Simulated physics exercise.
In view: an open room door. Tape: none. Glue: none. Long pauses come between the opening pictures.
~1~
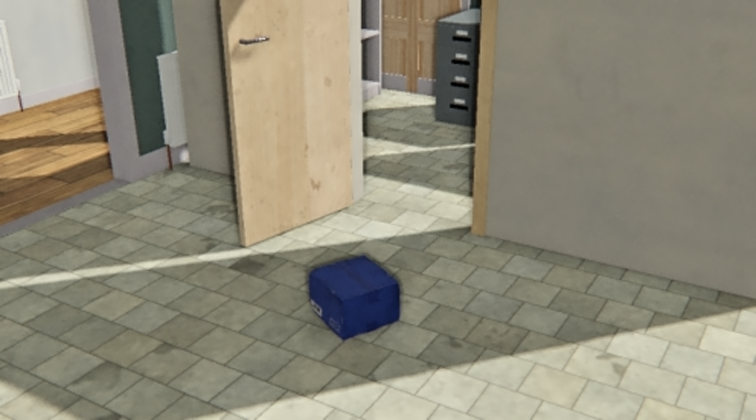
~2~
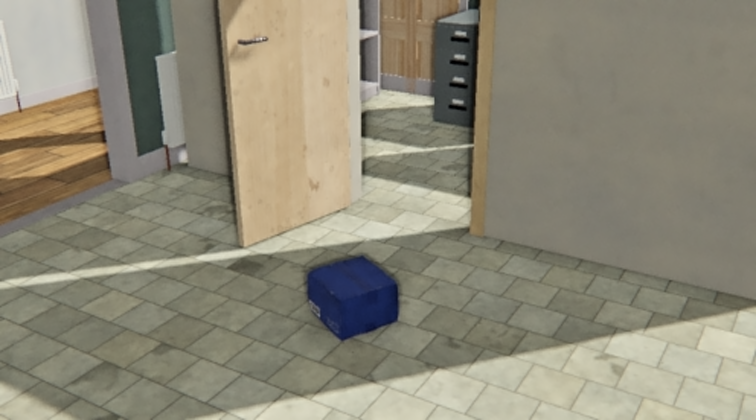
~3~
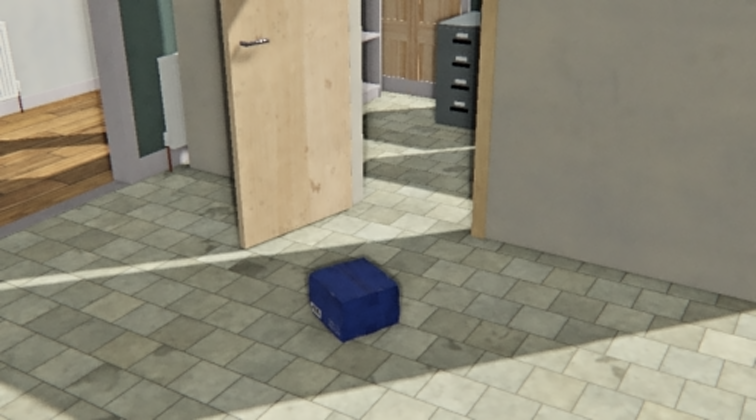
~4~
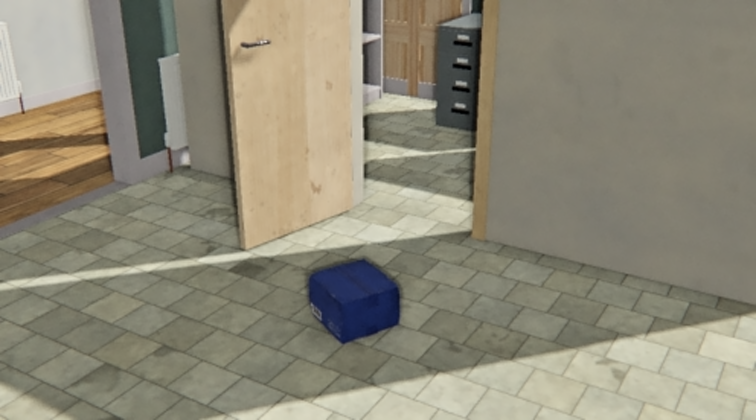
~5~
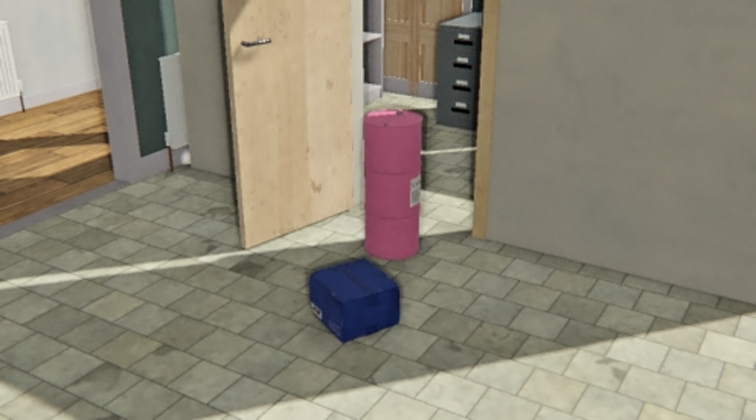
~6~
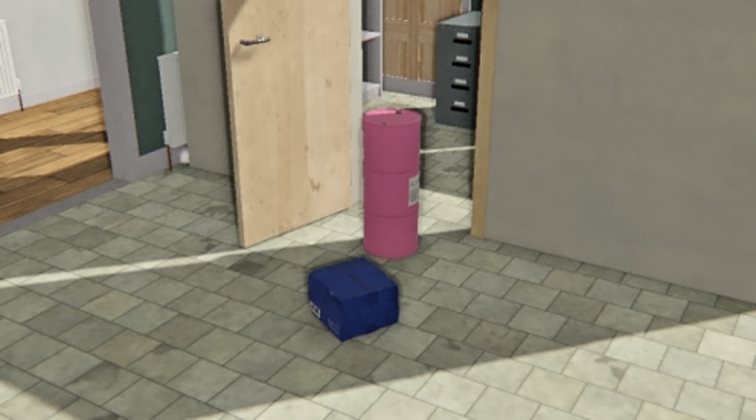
In a room with a tiled floor, a blue box sat still in front of a wide-open wooden door, and then a pink drum appeared in the doorway behind it, also staying still.
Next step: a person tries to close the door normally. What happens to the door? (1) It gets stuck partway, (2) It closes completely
It gets stuck partway (1).
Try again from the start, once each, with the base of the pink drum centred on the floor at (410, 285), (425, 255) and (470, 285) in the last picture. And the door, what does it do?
In the first case it swings home; in the second case it gets caught partway; in the third case it swings home.
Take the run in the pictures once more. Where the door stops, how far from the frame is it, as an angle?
I'd say it stays open by roughly 45 degrees.
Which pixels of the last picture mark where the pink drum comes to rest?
Near pixel (402, 183).
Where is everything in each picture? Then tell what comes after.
The first frame shows door wide open and still; blue box (354, 296).
The second frame shows door wide open and still; blue box (352, 296).
The third frame shows door wide open and still; blue box (354, 298).
The fourth frame shows door wide open and still; blue box (354, 300).
The fifth frame shows door wide open and still; blue box (354, 299).
The sixth frame shows door wide open and still; pink drum (391, 184); blue box (353, 298).
Then, 0.60 s on from there, door at 83°.
Then, 1.00 s on from there, door at 51°.
In the end, door at 46°; both unmoved. At the end, from the last picture's camera, pink drum near (402, 183).
